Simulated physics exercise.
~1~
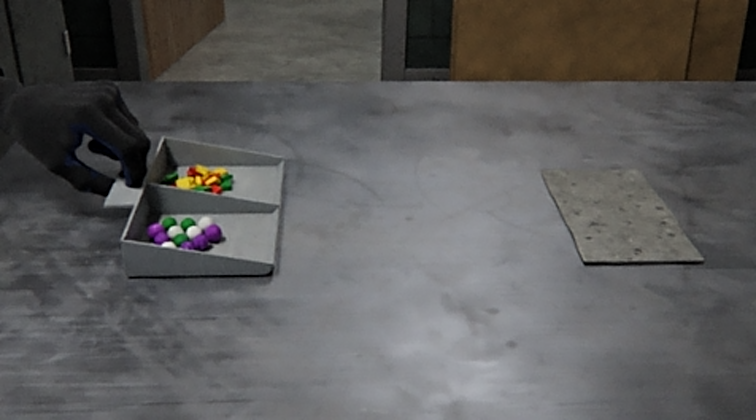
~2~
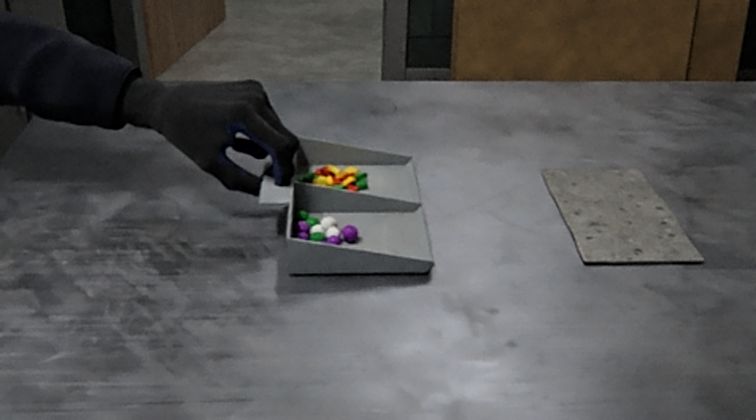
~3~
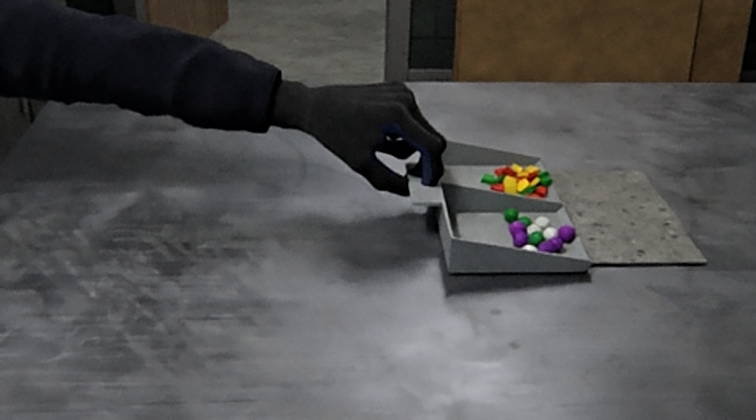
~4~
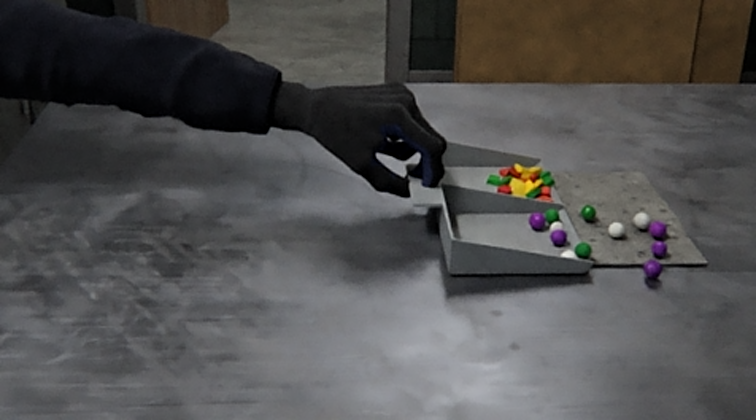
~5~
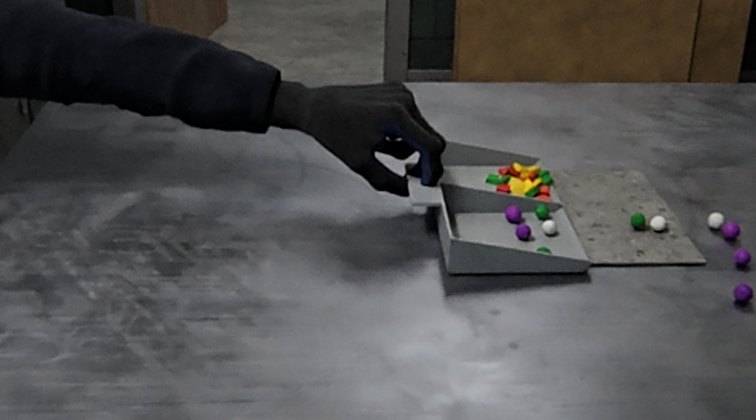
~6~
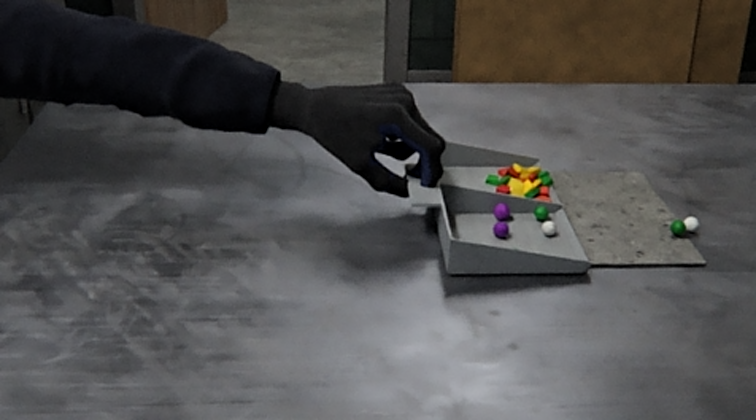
On a worn grey metal surface in a dim room, seen from slightly above, a dark-gloved hand holds a divided grey tray at the left, with a flat speckled slab lying to the right. The back compartment holds small red, yellow and green pieces, and the front one holds purple, white and green balls. The hand pushes the tray rightward until it stops at the slab, and both lots shift forward. Several balls spill over the low rim and roll right across the slab. At the end, some balls remain inside, while the back pieces all stay in the tray.
